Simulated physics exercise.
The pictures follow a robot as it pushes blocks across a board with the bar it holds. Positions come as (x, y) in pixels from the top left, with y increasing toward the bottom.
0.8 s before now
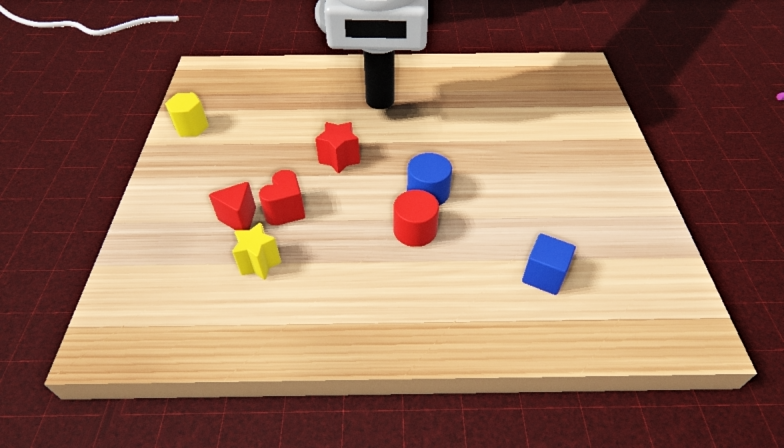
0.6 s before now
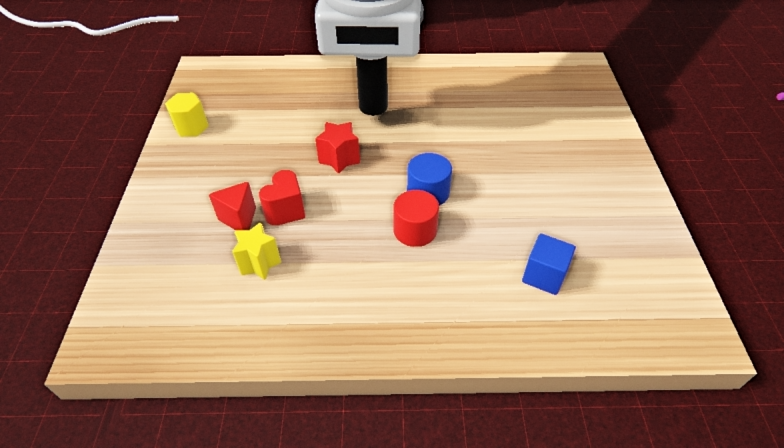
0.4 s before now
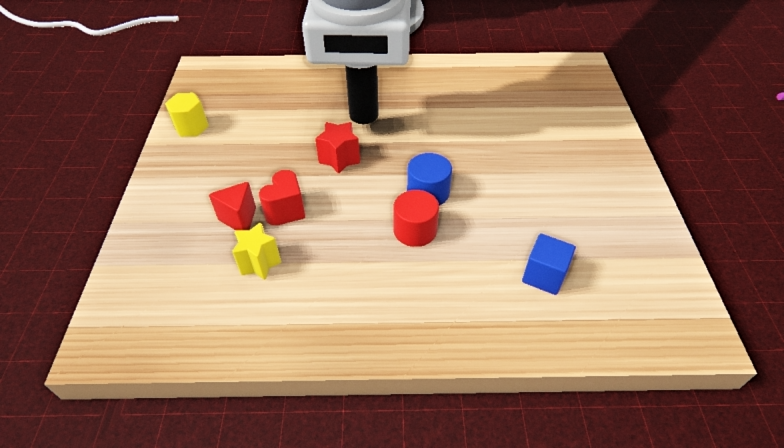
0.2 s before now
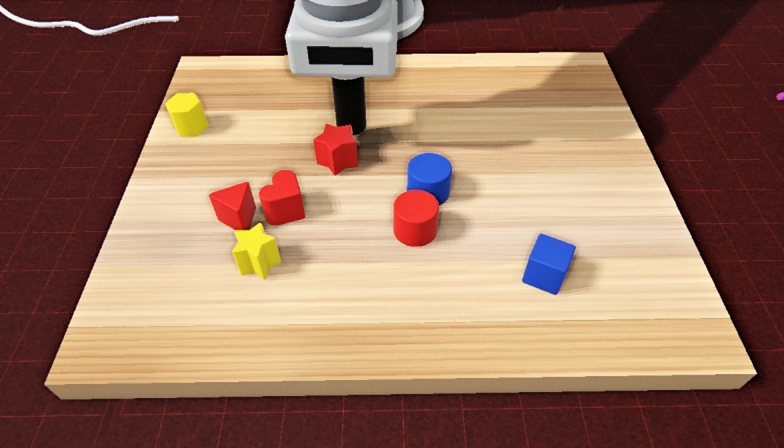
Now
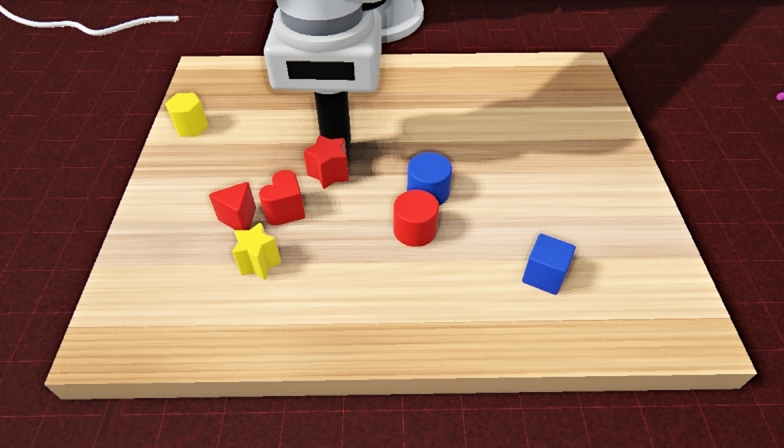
The video shows a robot arm with a black bar above a wooden board of red, yellow and blue blocks. The bar moves down and left to the red star block, then pushes it a short way toward the red heart.
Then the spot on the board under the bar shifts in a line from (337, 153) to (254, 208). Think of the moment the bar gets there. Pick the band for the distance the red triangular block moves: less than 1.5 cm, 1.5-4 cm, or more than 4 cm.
The middle band: 1.5 to 4 cm.
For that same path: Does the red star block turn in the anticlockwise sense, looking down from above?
I'd say yes.
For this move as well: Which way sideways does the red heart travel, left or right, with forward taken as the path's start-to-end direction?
The shift goes left.
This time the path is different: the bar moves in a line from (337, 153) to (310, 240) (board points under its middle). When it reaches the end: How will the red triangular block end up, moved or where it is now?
Put simply, it stays right there.
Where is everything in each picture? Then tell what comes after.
Lower end of the bar at (380, 101), tops of blocks, red triangular block at (232, 195), yellow star block at (252, 239), red heart at (281, 185), red star block at (337, 133), in the first frame.
Bar at (373, 107), blocks as before, in the second frame.
Bar at (364, 115), blocks as before, in the third frame.
Bar at (352, 126), red star block at (336, 135), in the fourth frame.
Bar at (336, 140), red triangular block at (232, 195), yellow star block at (252, 239), red heart at (281, 185), red star block at (327, 148), in the fifth frame.
What follows on the original path. One third of the way, bar at (307, 158); red heart at (276, 193); red star block at (307, 168), turned 20° anticlockwise.
Two thirds of the way, bar at (280, 176); yellow star block at (252, 244), turned 15° clockwise; red heart at (261, 215), turned 15° anticlockwise; red star block at (289, 184), turned 40° anticlockwise.
At the end, bar at (250, 195); red triangular block at (216, 207); yellow star block at (251, 250); red heart at (258, 220); red star block at (284, 190), turned 70° anticlockwise.
